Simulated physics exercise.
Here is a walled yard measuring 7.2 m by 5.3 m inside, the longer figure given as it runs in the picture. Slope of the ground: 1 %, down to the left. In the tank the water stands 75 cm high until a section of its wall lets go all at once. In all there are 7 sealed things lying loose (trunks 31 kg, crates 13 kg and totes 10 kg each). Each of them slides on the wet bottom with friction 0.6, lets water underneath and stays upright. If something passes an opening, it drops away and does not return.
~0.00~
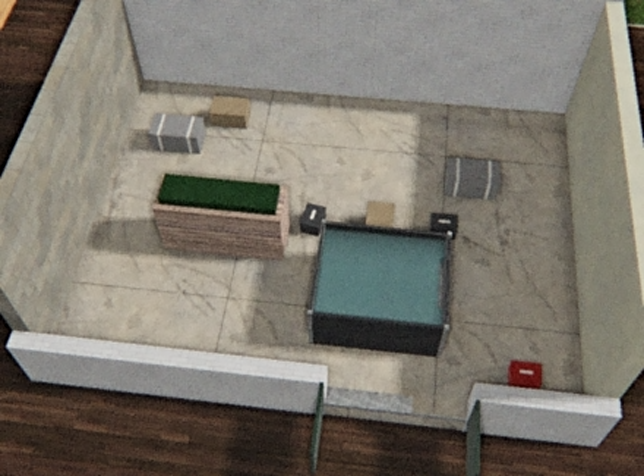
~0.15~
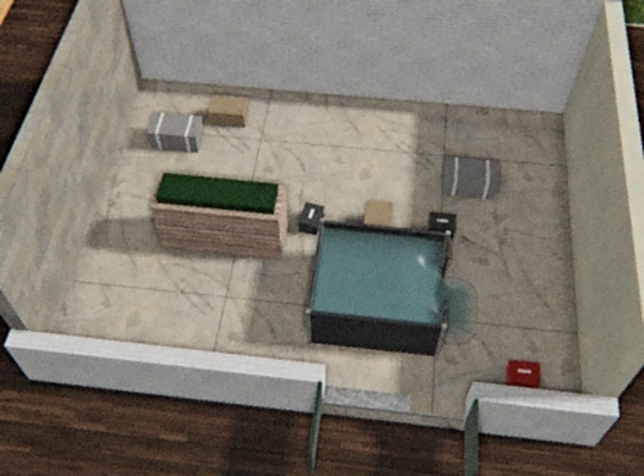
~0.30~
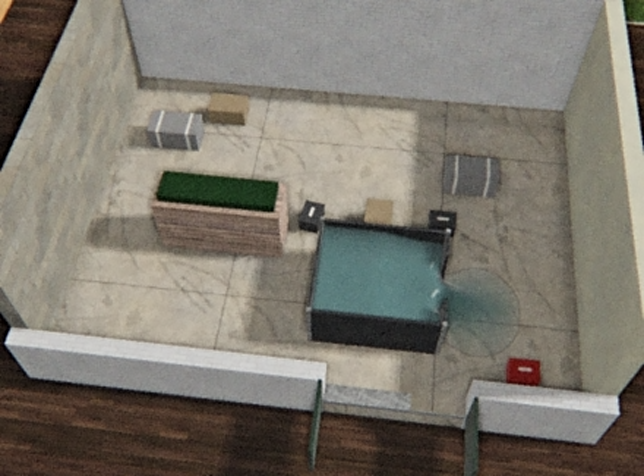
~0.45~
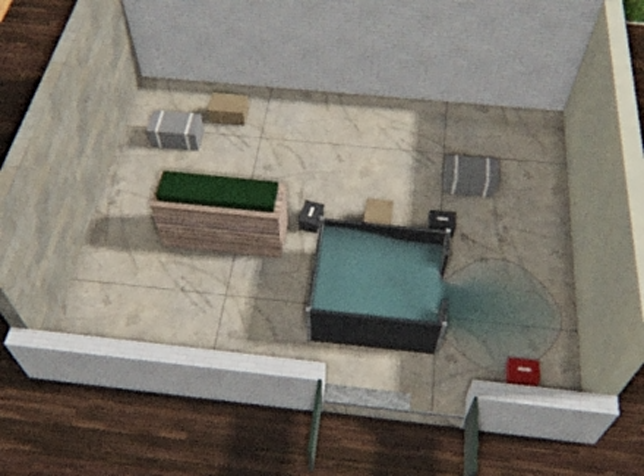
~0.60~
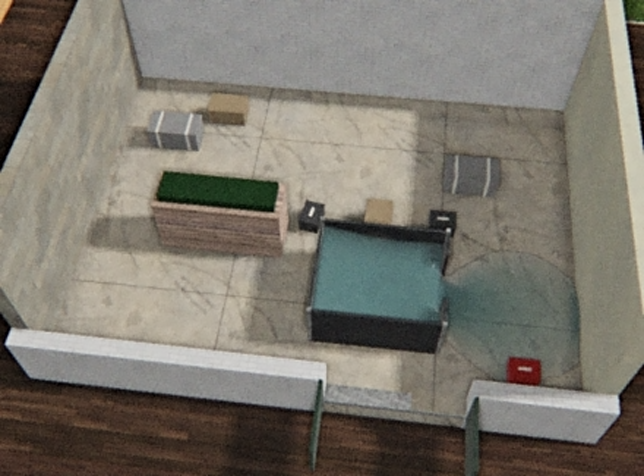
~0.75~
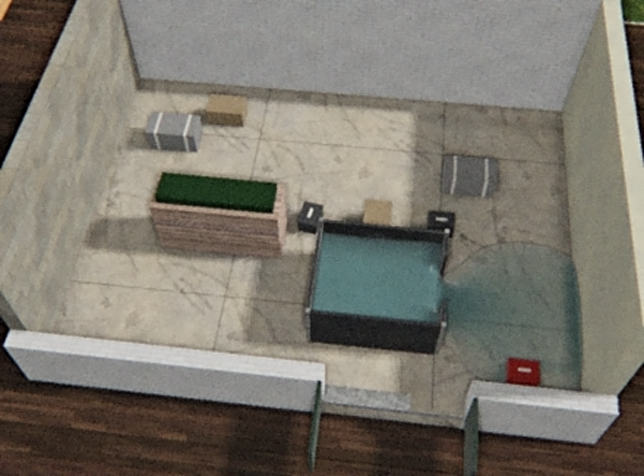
In a walled yard with scattered boxes and a planter, water leaked from the right side of a dark tank and spread across the floor to the right wall, while the boxes stayed put.
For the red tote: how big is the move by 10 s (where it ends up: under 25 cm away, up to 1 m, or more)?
It gets well displaced.
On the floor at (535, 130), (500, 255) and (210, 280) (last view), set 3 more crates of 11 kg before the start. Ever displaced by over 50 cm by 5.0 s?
In order: Above it, above it, below it.
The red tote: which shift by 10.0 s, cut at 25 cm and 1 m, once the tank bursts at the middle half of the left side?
I'd say the red tote scarcely moves.
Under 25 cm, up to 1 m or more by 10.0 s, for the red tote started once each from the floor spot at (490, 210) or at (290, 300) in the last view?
I'd say it drifts a short distance on the first try and it does not really move on the second.
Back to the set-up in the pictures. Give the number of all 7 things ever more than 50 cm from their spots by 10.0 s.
1 in all.
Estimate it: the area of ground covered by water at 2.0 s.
Near 10.5 m2 in all.
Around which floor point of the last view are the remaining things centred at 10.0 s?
I'd put it around (316, 206).
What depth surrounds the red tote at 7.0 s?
Depth approx. 4 cm.
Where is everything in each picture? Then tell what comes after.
The first frame shows the red tote at (527, 372) rests on the ground; 2.3 m2 under water; 0 of 7 have shifted.
The second frame shows the red tote at (525, 371) rests on the ground; 2.8 m2 under water; 0 of 7 have shifted.
The third frame shows the red tote at (525, 370) rests on the ground; water covers 3.5 m2; 0 of 7 have shifted.
The fourth frame shows the red tote at (524, 370), on the bottom; water covers 4.5 m2; 0 of 7 have shifted.
The fifth frame shows the red tote at (525, 369), on the bottom; water covers 5.4 m2; 0 of 7 have shifted.
The sixth frame shows the red tote at (524, 370), on the bottom; water covers 6.1 m2; 0 of 7 have shifted.
After 2.0 s the red tote is near (525, 368), 0.1 m from its start, afloat; 0 of 7 are out; 1 afloat.
After 4.5 s the red tote is near (305, 356), 2.9 m from its start, aground; 0 of 7 are out; 0 afloat.
After 7.0 s the red tote is near (218, 336), 4.1 m from its start, aground; 0 of 7 are out; 0 afloat.
After 10.0 s the red tote is near (218, 336), 4.1 m from its start, aground; 0 of 7 are out; 0 afloat.
